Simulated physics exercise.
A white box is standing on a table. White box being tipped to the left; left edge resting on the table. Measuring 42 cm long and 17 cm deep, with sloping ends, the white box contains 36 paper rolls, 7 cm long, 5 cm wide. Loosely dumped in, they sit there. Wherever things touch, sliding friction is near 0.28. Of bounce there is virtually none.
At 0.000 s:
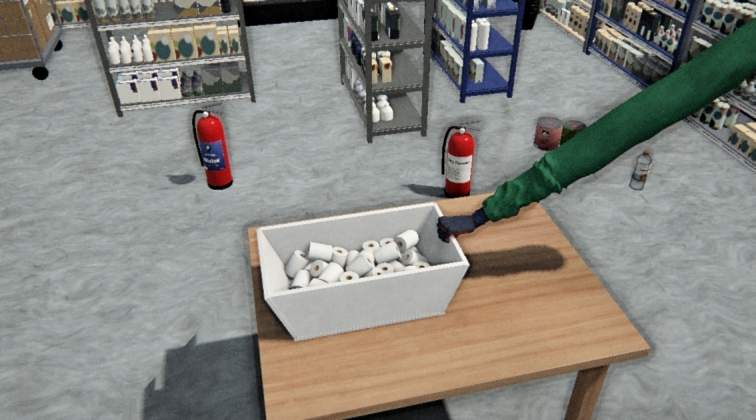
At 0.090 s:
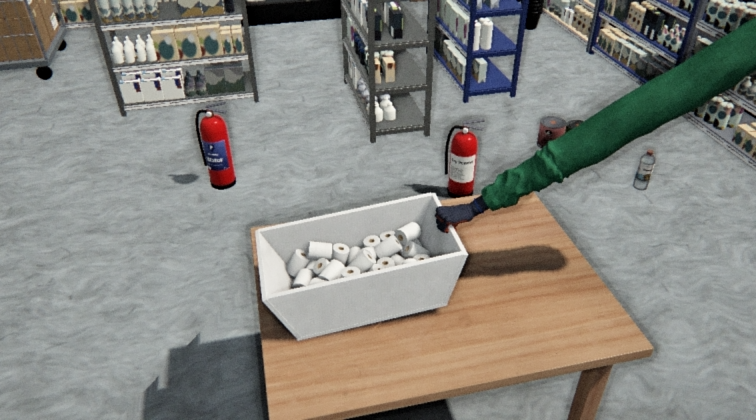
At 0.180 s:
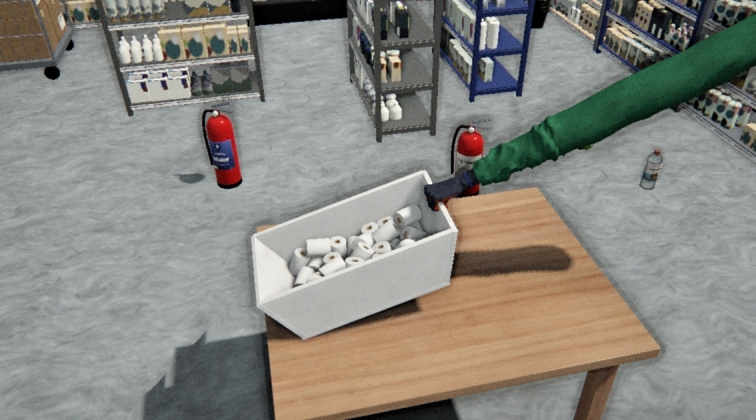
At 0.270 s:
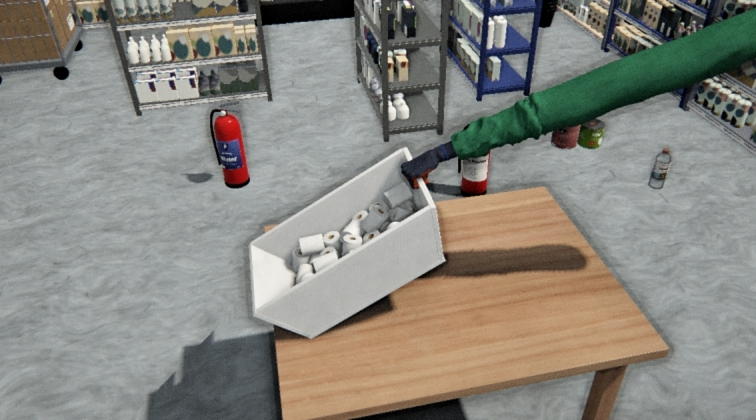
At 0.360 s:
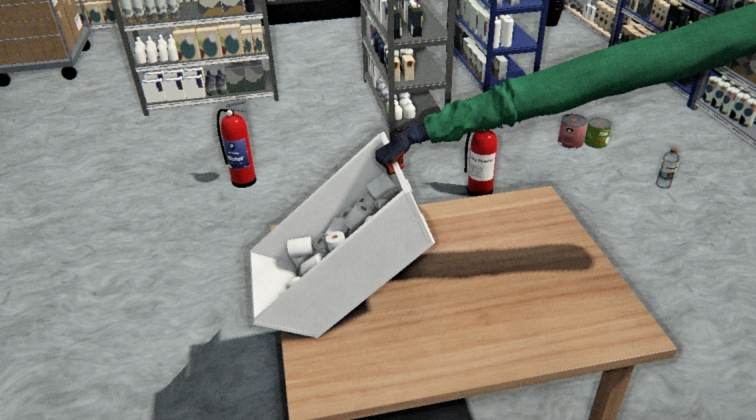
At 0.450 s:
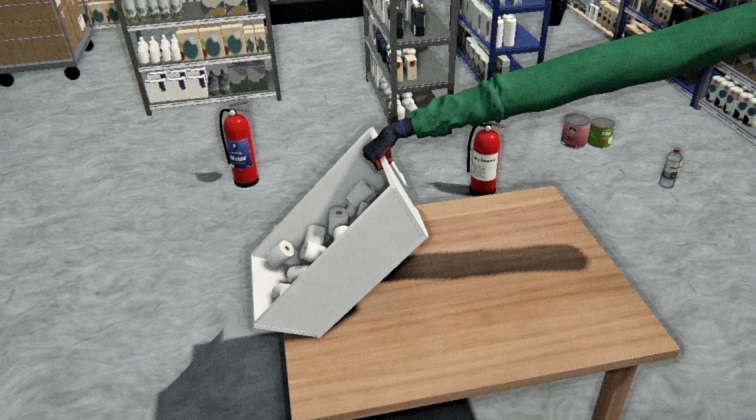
A green-sleeved arm lifting the right end of a white box of paper rolls, tilting it steeply left on a wooden table.
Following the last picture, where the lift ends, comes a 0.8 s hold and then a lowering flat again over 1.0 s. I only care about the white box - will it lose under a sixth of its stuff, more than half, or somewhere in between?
Looks like not even a sixth of the stuff is going to get out.
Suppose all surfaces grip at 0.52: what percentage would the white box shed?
White box 10 per cent.
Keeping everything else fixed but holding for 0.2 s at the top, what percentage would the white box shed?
In that case the white box sheds 10 percent of its load.
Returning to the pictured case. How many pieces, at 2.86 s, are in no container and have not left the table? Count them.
Roughly 0.
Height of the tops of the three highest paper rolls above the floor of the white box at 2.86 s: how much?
Some 17 cm.
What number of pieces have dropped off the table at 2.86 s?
Piece count: Some 3.
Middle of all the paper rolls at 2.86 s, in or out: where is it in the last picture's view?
Centre: About (354, 283) px.
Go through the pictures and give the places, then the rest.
In the first frame (each is followed by its nearest rim corner in this view; the camera pans a little), white box, (269, 295); 0° from level; none out.
In the second frame, white box, (267, 297); 5° from level.
In the third frame, white box, (260, 303); 16° from level.
In the fourth frame, white box, (256, 311); 29° from level.
In the fifth frame, white box, (255, 319); 40° from level.
In the sixth frame, white box, (255, 323); 45° from level; none out.
After 0.83 s, tilt 45°; white box 35 in, 1 out.
After 1.32 s, tilt 44°; white box 33 in, 3 out.
After 1.99 s, tilt 8°; white box 33 in, 3 out.
Outcome (at 2.86 s), white box 33 in, 3 out. Asked share, 3 of 36, 8 per cent.
